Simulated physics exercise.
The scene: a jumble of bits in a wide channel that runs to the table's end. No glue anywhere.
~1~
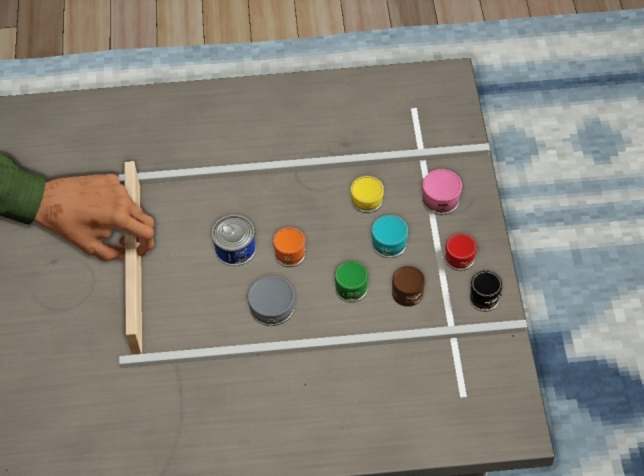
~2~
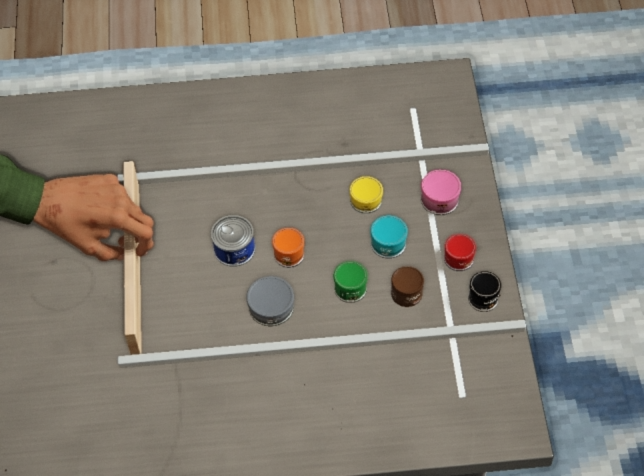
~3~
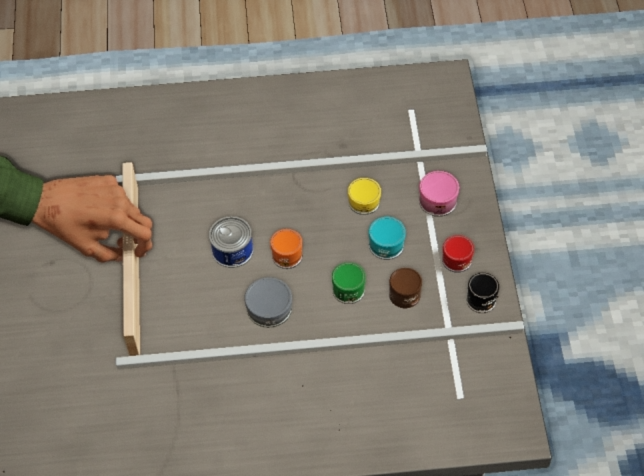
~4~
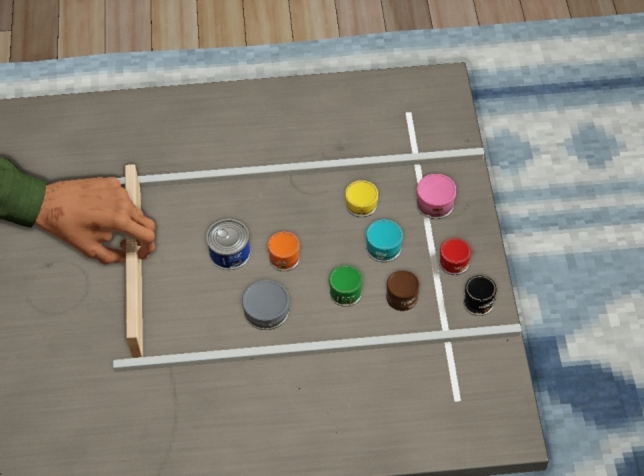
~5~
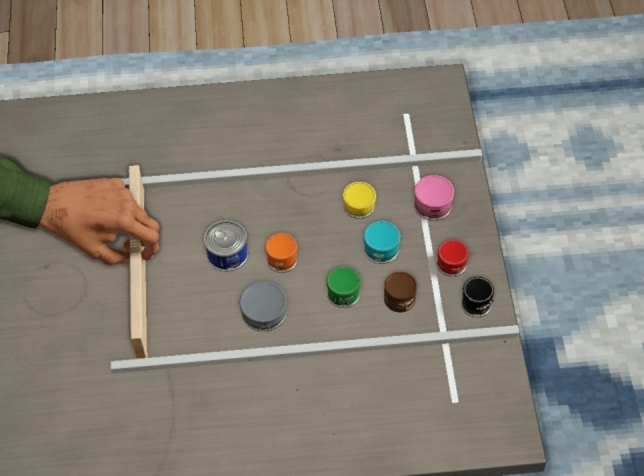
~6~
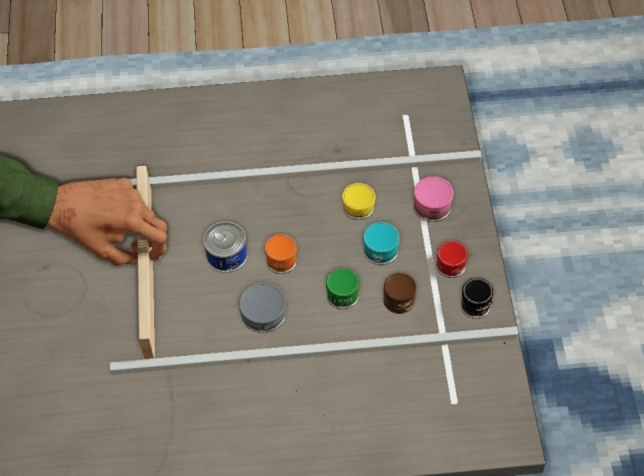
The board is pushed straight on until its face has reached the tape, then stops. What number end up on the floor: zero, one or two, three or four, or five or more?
Here the number that fall off is one or two.
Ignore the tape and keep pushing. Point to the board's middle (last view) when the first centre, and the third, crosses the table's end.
First at (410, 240), next at (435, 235).
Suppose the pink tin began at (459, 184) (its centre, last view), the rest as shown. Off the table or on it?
The pink tin does not fall.
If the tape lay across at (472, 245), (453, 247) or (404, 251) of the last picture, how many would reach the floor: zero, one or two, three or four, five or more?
The falls would be at least five; five or more; no fall at all.
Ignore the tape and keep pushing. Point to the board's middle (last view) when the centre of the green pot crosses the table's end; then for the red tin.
Near (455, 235) and (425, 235).
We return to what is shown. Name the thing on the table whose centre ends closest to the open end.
The red tin ends nearest.
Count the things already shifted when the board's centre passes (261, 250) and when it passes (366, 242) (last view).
The counts are 3 and 7.
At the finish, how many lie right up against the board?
It touches 4.
Soon after, none off yet; black pot at rest near (477, 298); red tin at rest near (452, 259); pink tin at rest near (433, 199).
By the end, the number that fall off is one or two; fallen, black pot.
